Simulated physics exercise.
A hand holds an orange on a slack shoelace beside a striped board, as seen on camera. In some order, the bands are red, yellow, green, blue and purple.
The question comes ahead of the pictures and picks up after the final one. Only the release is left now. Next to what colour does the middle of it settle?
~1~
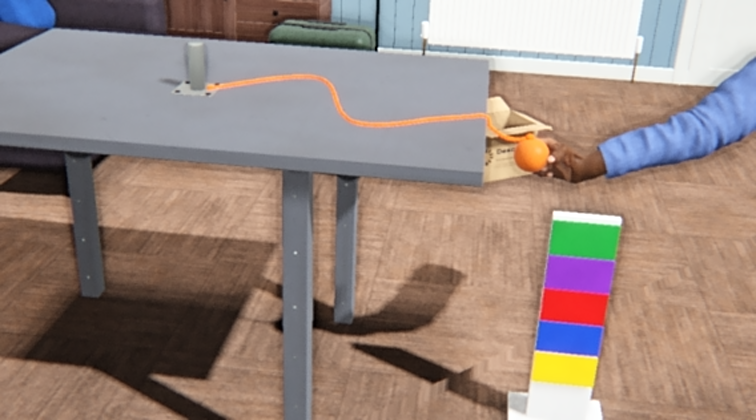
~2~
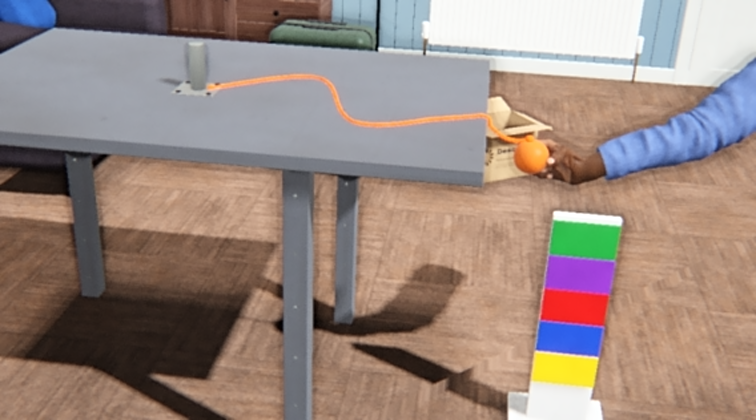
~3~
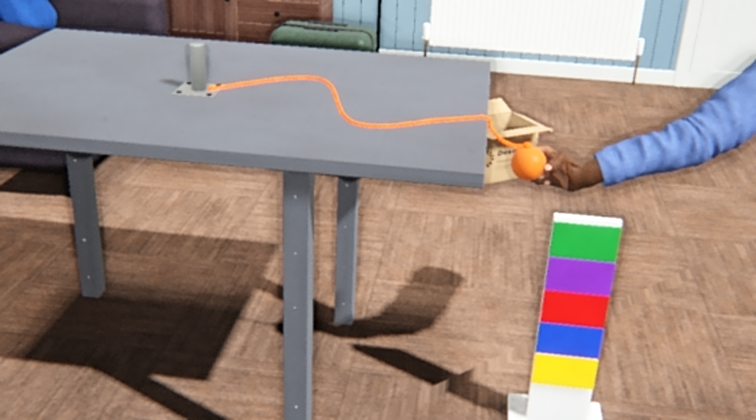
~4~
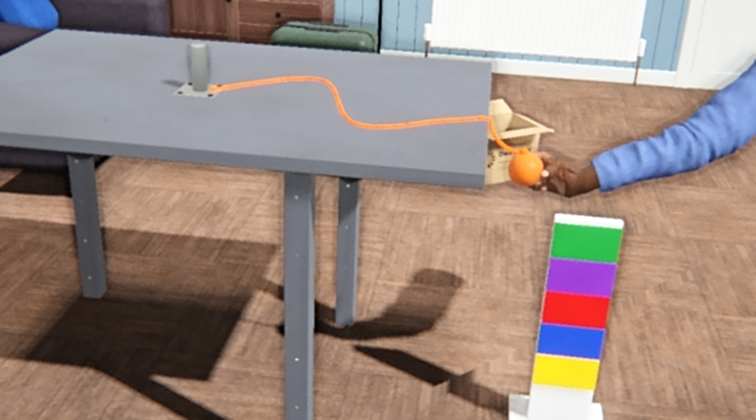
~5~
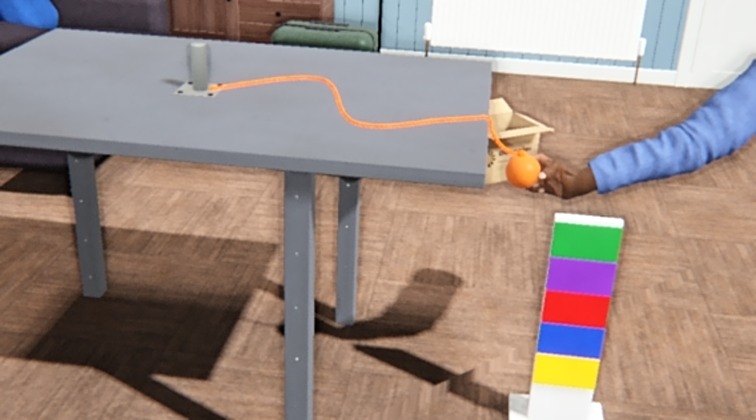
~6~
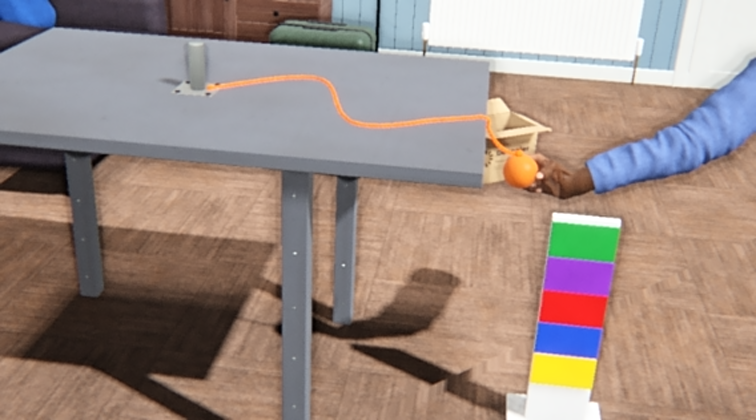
Next to red.
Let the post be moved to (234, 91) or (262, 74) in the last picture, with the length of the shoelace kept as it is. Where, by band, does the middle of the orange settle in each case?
The first case gives blue, the second gives blue.
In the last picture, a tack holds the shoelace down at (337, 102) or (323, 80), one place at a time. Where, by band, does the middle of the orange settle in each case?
Results, in sequence: Green / purple.
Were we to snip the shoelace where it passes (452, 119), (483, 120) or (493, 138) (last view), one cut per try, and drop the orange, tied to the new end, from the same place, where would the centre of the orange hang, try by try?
Respectively (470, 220), (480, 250) and (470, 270).
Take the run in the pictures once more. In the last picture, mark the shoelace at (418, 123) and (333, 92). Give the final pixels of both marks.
(483, 162) and (378, 102), roughly.
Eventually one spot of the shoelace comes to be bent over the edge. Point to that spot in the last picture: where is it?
The piece you want is at about (363, 125).
Soon after, orange near (504, 282); level with purple.
Then, orange near (450, 277); level with red.
Further on, orange near (478, 286); level with red.
At rest, orange near (470, 286); level with red. Its middle rests at the red band.
